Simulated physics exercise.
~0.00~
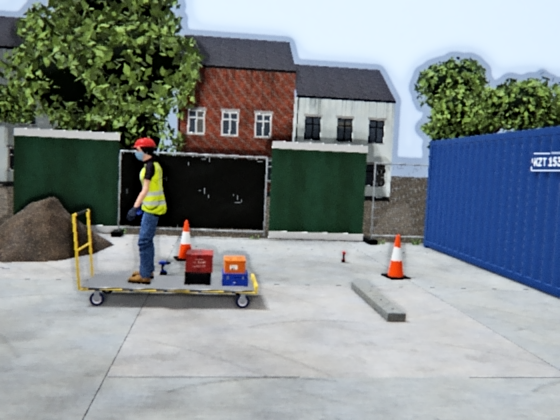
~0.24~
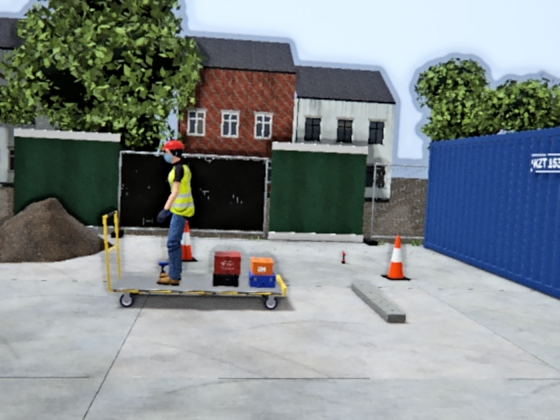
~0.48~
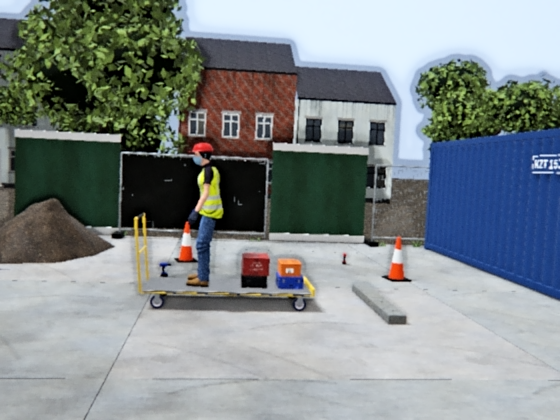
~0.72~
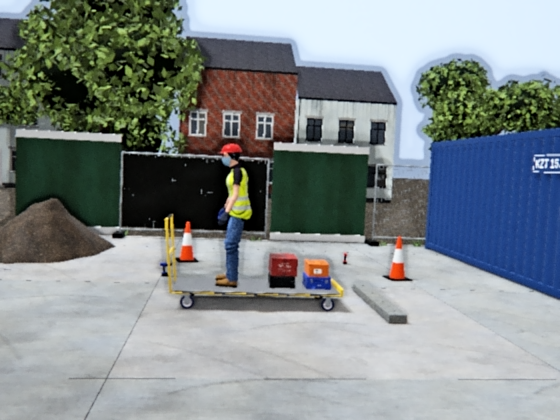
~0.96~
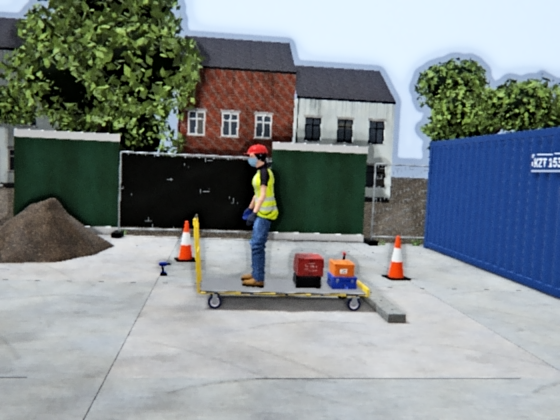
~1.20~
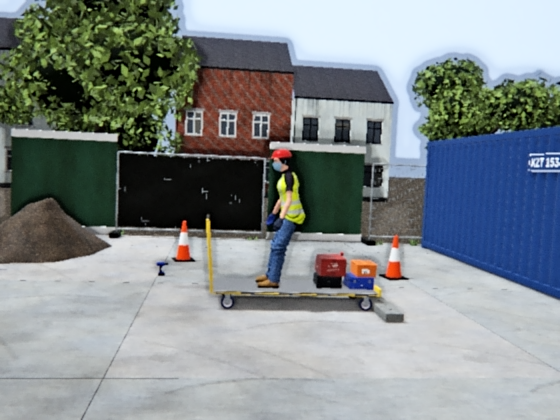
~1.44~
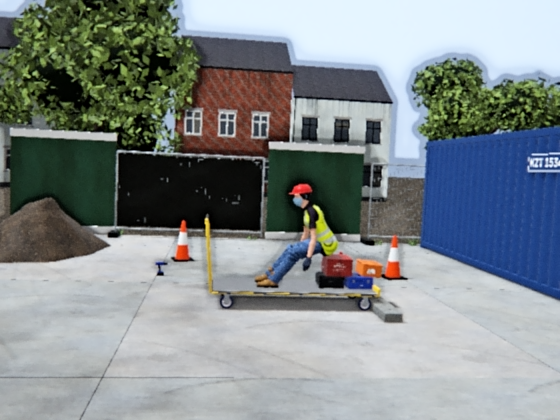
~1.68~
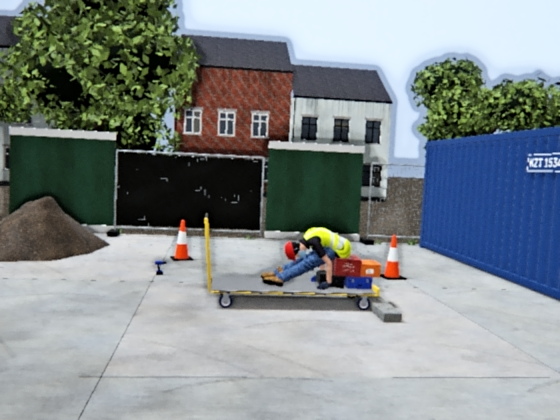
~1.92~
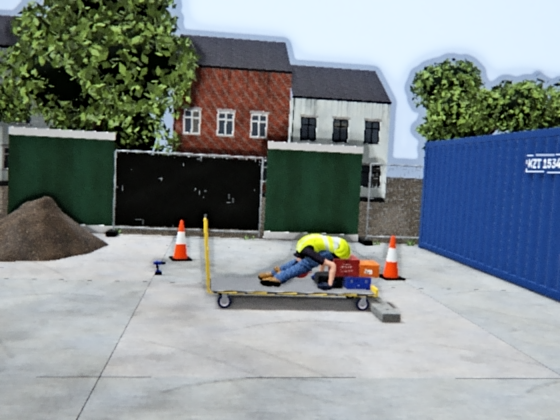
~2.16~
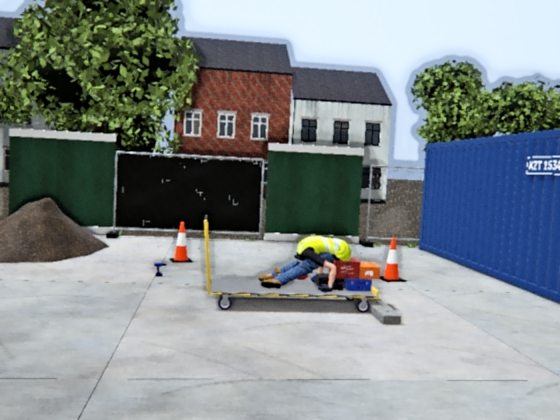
Platform trolley carrying a standing worker and stacked boxes rolls right, stops at a kerb, and the worker crumples onto the deck.
